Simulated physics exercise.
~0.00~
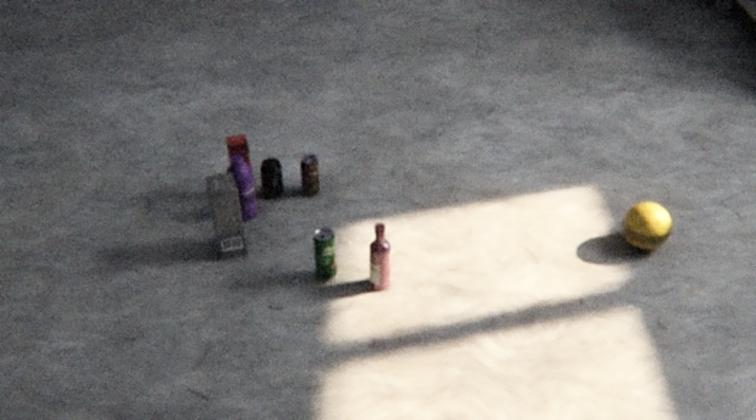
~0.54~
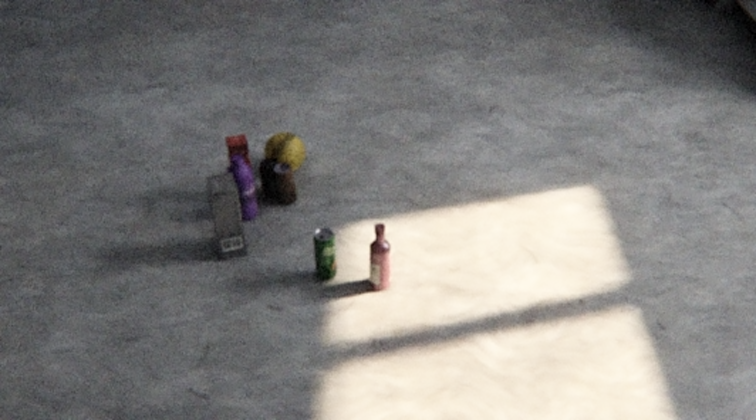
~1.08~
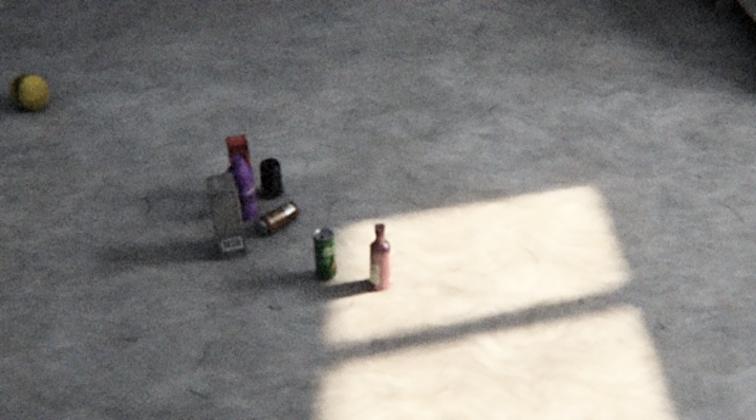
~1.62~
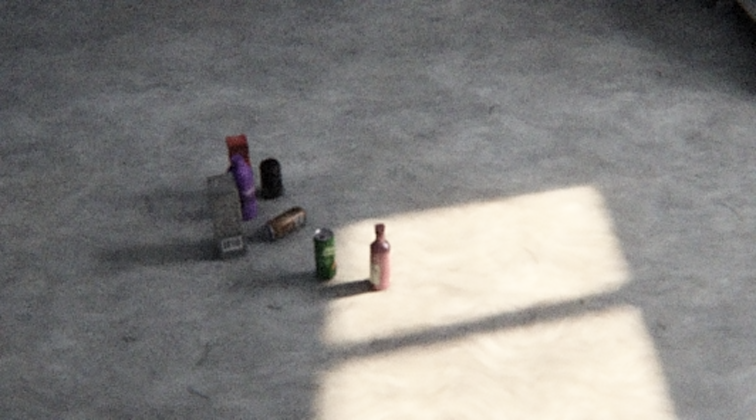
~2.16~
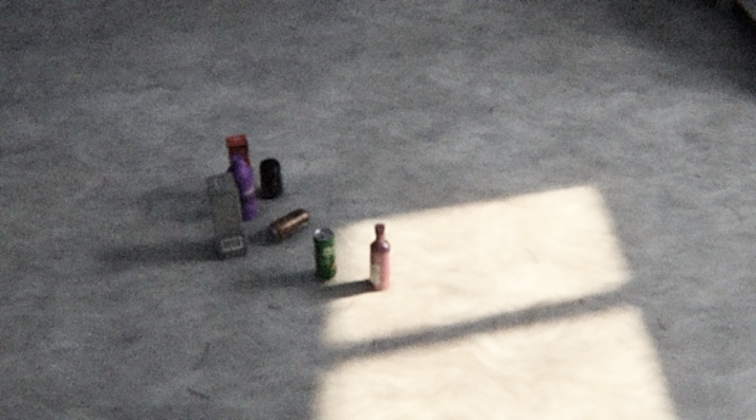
A yellow ball rolls left past the standing items, leaving the brown can lying over.
